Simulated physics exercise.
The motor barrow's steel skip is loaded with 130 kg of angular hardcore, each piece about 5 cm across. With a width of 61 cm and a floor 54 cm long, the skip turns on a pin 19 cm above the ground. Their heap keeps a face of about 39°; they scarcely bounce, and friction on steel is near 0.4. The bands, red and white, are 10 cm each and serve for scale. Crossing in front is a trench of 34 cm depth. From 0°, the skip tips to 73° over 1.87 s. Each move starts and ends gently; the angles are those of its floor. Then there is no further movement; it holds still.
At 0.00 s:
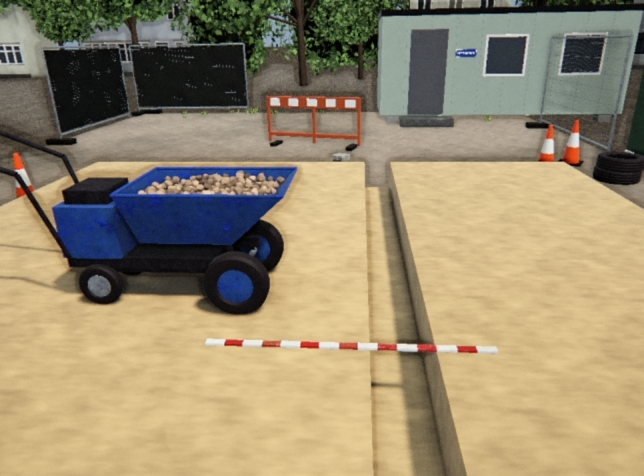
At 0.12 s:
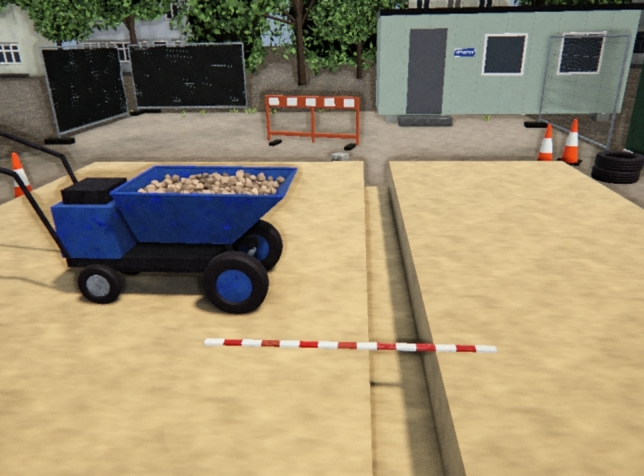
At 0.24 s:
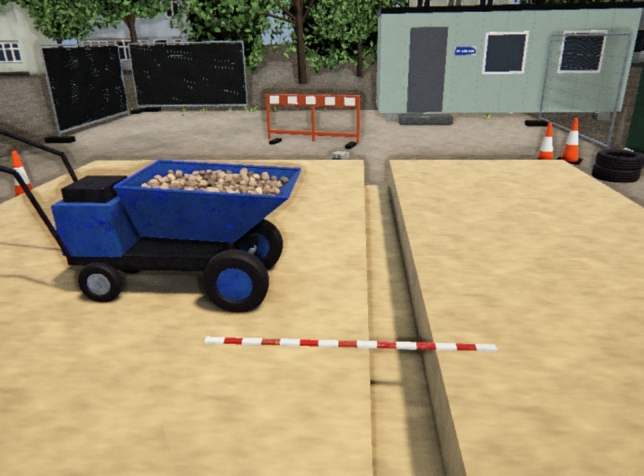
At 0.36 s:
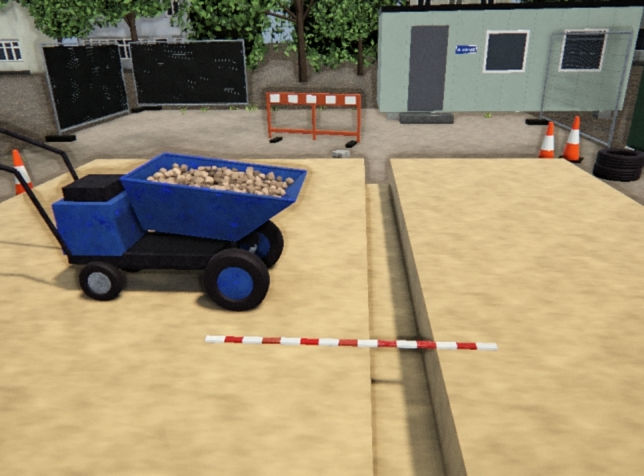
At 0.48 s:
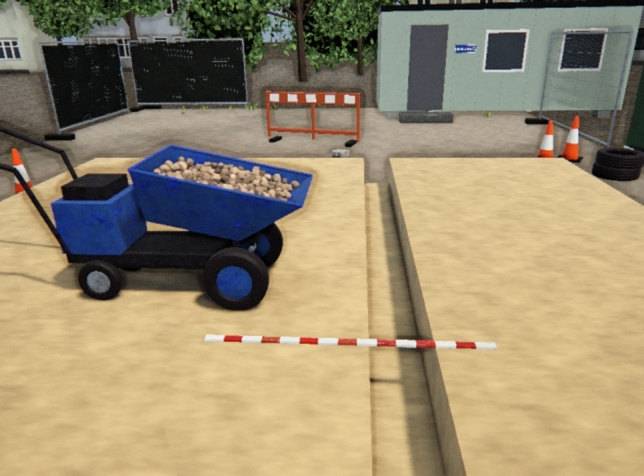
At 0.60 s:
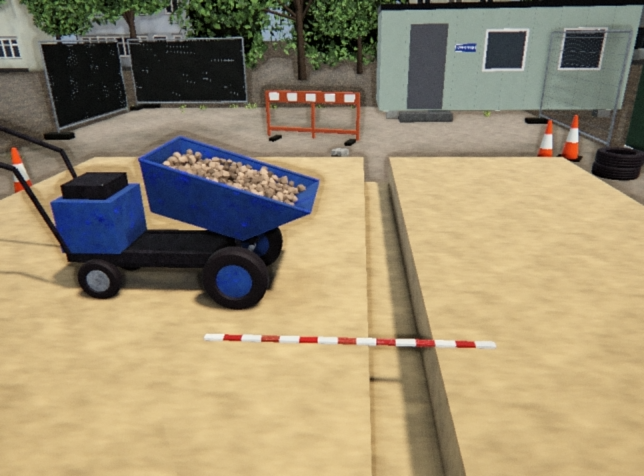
On a building site, a blue motor barrow's skip full of stones tilting gradually forward to the right beside a narrow trench.
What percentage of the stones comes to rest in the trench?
About 51 per cent.
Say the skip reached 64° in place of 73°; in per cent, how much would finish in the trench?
Share in trench: Approx. 65%.
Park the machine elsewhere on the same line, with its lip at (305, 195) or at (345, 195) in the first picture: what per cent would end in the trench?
100 %, then 80 %.
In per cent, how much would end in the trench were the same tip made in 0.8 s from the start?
My guess is near 60 percent.
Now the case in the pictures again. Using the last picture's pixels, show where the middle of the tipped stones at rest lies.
Their centre sits close to (389, 324).
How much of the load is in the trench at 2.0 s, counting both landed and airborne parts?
At that moment: Approx. 30 %.
After 1.4 s the floor is at 61°; 99 % in the skip, 1 % short of the trench; the foremost stones are at (356, 286).
After 2.0 s the floor is at 73°; 57 % in the skip, 11 % short of the trench, 31 % in the trench; the foremost stones are at (416, 333).
After 2.3 s the floor is at 73°; 43 % in the skip, 12 % short of the trench, 46 % in the trench; the foremost stones are at (416, 325).
After 4.3 s the floor is at 73°; 37 % in the skip, 13 % short of the trench, 51 % in the trench; the foremost stones are at (416, 329).
